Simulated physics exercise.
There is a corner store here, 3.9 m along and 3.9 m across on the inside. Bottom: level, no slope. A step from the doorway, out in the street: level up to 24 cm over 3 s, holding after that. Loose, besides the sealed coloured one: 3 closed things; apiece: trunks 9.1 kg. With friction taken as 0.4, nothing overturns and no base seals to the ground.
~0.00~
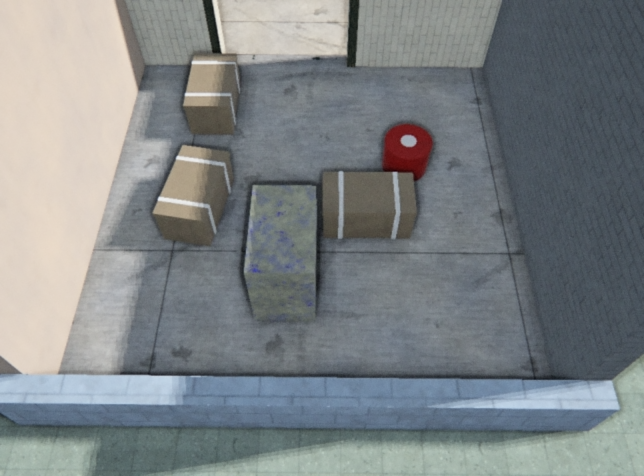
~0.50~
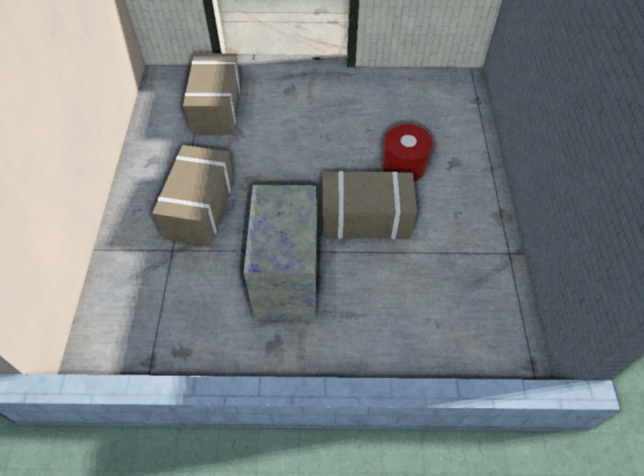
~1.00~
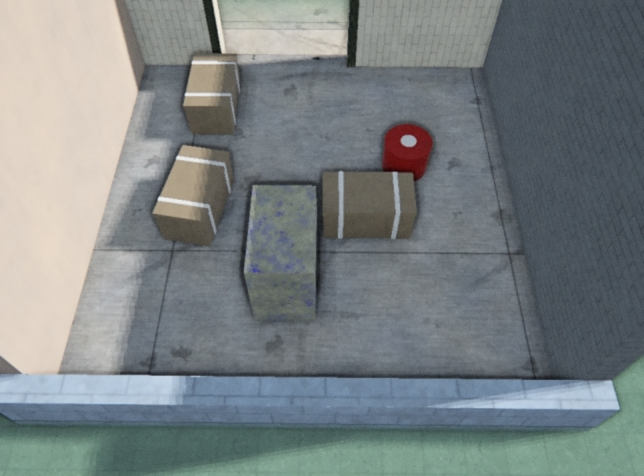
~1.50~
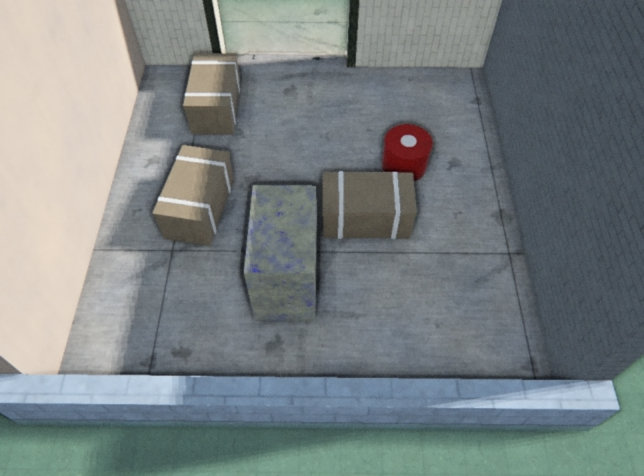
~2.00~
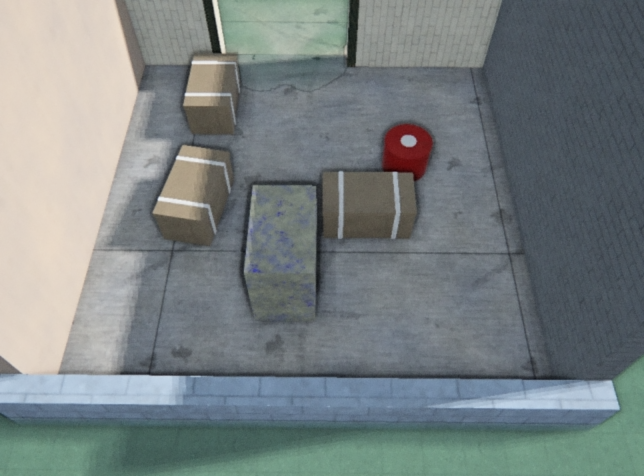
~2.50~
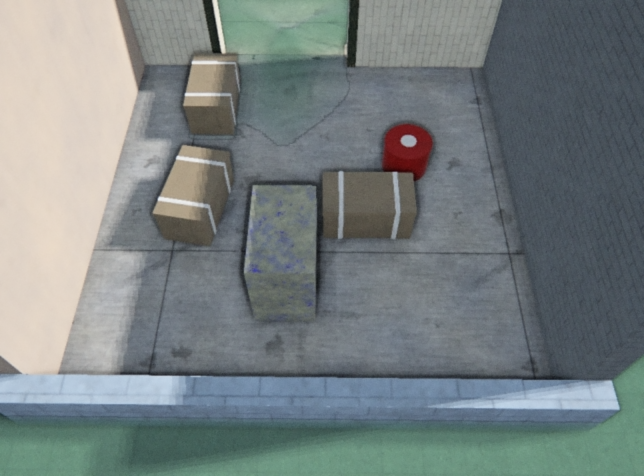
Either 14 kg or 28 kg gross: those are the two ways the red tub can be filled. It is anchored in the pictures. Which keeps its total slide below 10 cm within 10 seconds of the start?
Only heavy ballast does the job.
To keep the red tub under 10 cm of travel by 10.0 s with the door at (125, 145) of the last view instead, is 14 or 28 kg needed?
Lab note: Upper mass required.
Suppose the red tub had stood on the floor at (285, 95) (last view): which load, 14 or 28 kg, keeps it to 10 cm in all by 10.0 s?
Result: Both fail.
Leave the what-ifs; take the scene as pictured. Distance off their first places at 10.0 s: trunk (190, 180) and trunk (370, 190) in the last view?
First 120 cm, then 120 cm.
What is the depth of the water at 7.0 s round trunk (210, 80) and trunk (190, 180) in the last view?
Depth approx. 4 cm / 15 cm.
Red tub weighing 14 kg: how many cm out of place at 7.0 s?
10 cm.
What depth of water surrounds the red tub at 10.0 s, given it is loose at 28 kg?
Depth: Approx. 10 cm.
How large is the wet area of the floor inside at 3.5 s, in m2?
About 5.0 m2.
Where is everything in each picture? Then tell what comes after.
The red tub at (409, 141) rests on the ground; water covers 0.0 m2; 0 of 4 have shifted, in the first frame.
The red tub at (409, 141), on the bottom; 0.0 m2 under water; 0 of 4 have shifted, in the second frame.
The red tub at (409, 141), on the bottom; water covers 0.0 m2; 0 of 4 have shifted, in the third frame.
The red tub at (409, 141) rests on the ground; 0.0 m2 under water; 0 of 4 have shifted, in the fourth frame.
The red tub at (409, 141) rests on the ground; water covers 0.4 m2; 0 of 4 have shifted, in the fifth frame.
The red tub at (409, 141), on the bottom; water covers 1.2 m2; 0 of 4 have shifted, in the sixth frame.
After 3.5 s the red tub would be 0 cm from its start with 14 kg and 0 cm from its start with 28 kg; 1 cm of water round it then.
After 4.5 s the red tub would be 5 cm from its start with 14 kg and 0 cm from its start with 28 kg; 5 cm of water round it then.
After 7.0 s the red tub would be 13 cm from its start with 14 kg and 0 cm from its start with 28 kg; 5 cm of water round it then.
After 10.0 s the red tub would be 43 cm from its start with 14 kg and 0 cm from its start with 28 kg; 10 cm of water round it then.
